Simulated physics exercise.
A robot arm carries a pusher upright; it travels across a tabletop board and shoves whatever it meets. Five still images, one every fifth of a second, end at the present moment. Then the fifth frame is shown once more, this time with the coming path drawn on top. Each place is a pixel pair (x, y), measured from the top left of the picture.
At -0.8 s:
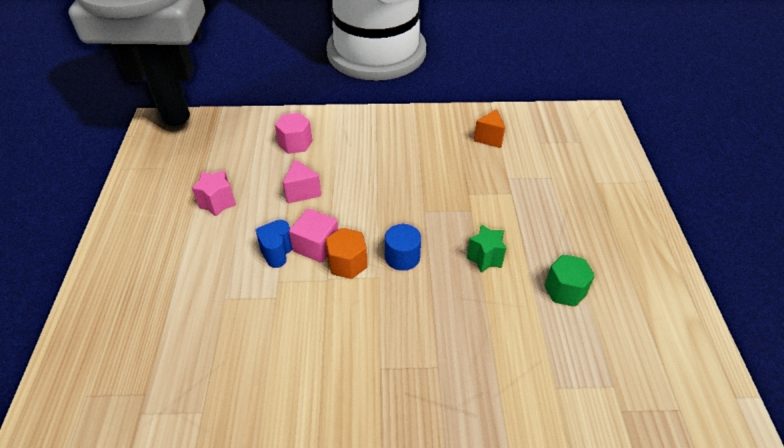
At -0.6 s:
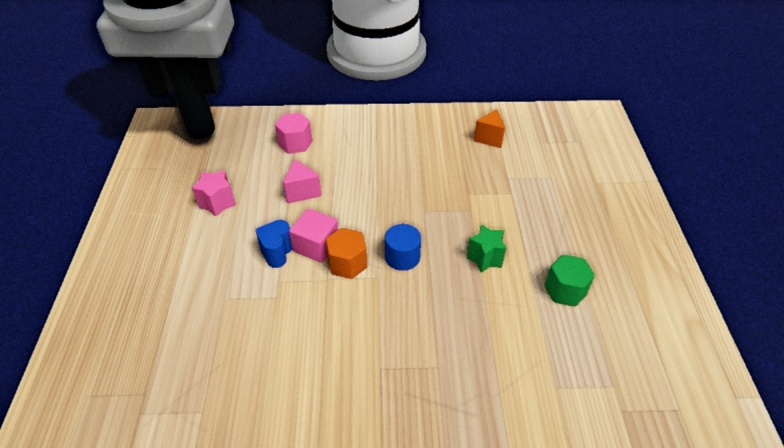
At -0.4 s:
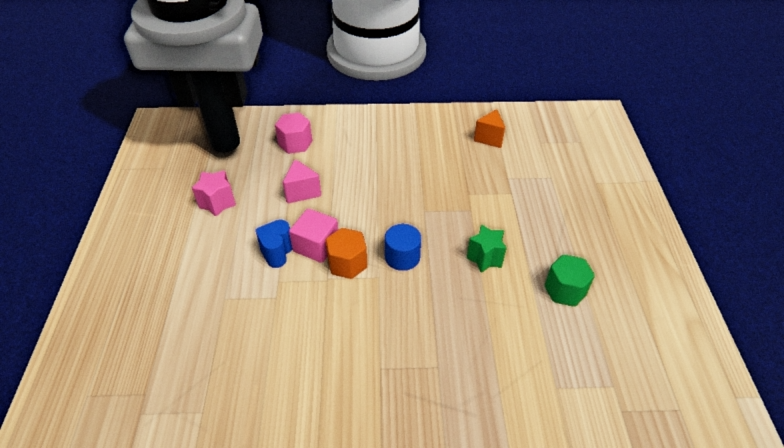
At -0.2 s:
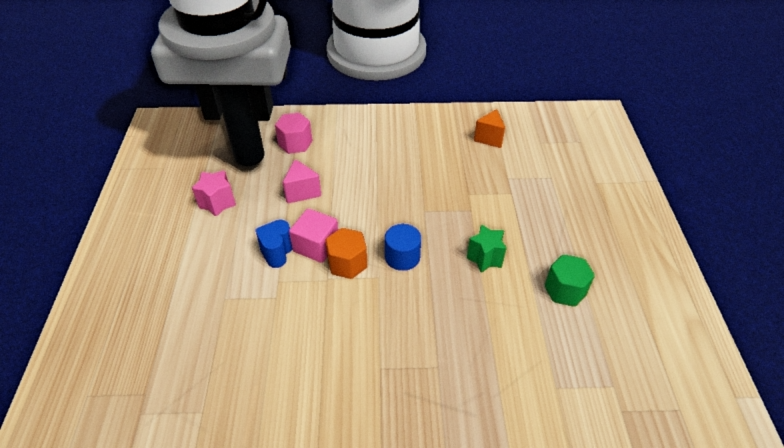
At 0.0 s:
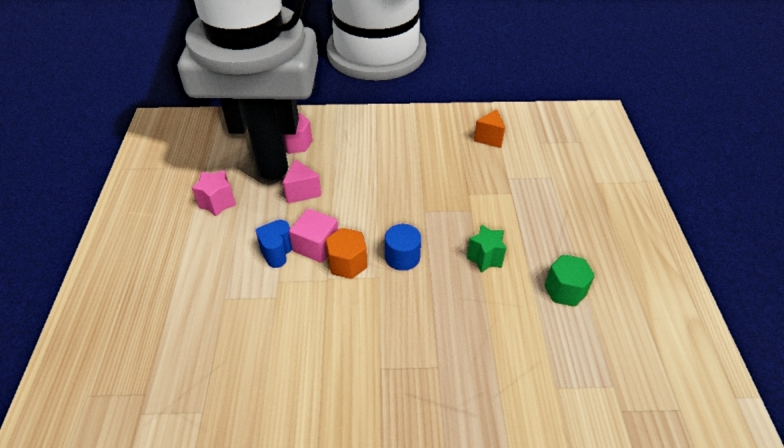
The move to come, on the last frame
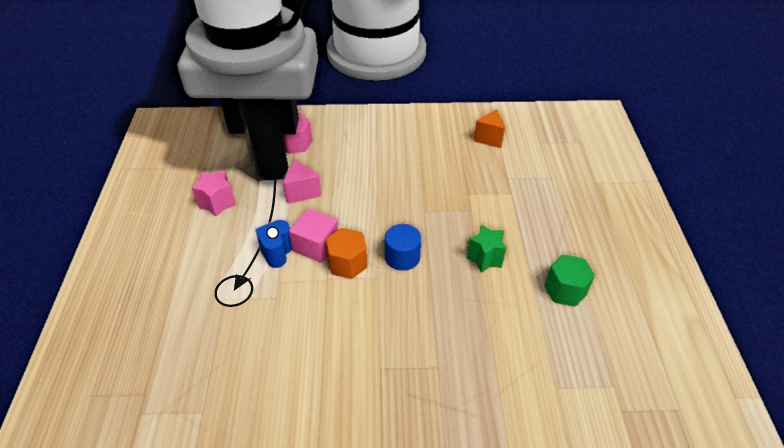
In the video, a robot arm with a dark pusher moves right and toward the viewer from the board's upper left corner, passing between pink blocks to beside a pink three-sided block, while the colored blocks stay still.
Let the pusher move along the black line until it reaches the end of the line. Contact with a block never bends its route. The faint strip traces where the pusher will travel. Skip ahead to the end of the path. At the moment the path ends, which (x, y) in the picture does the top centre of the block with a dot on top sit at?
Its top middle is near (276, 250).
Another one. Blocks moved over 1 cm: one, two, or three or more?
My count: 1.
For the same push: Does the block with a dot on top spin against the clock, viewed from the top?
I expect so.
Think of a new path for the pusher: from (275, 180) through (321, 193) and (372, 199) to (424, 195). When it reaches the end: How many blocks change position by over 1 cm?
The answer will be one.
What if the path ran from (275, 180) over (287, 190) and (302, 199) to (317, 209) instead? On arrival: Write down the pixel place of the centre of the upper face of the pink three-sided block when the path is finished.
Near (343, 191).
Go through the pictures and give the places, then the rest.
Lower end of the pusher (176, 118), tops of blocks, blue heart (273, 233), pink three-sided block (299, 172), in the first picture.
Pusher (202, 131), blocks as before, in the second picture.
Pusher (226, 144), blocks as before, in the third picture.
Pusher (250, 158), blocks as before, in the fourth picture.
Pusher (273, 171), blue heart (273, 233), pink three-sided block (299, 172), in the fifth picture.
The drawn path runs from (275, 180) via (267, 232), ending at (234, 291); the dot is on the blue heart.
The first path, step by step. One third of the way, pusher (270, 205); nothing pushed yet.
Two thirds of the way, pusher (255, 243); blue heart (275, 247), turned 30° anticlockwise.
At the end, pusher (231, 282); blue heart (276, 250), turned 40° anticlockwise; pink three-sided block not moved.
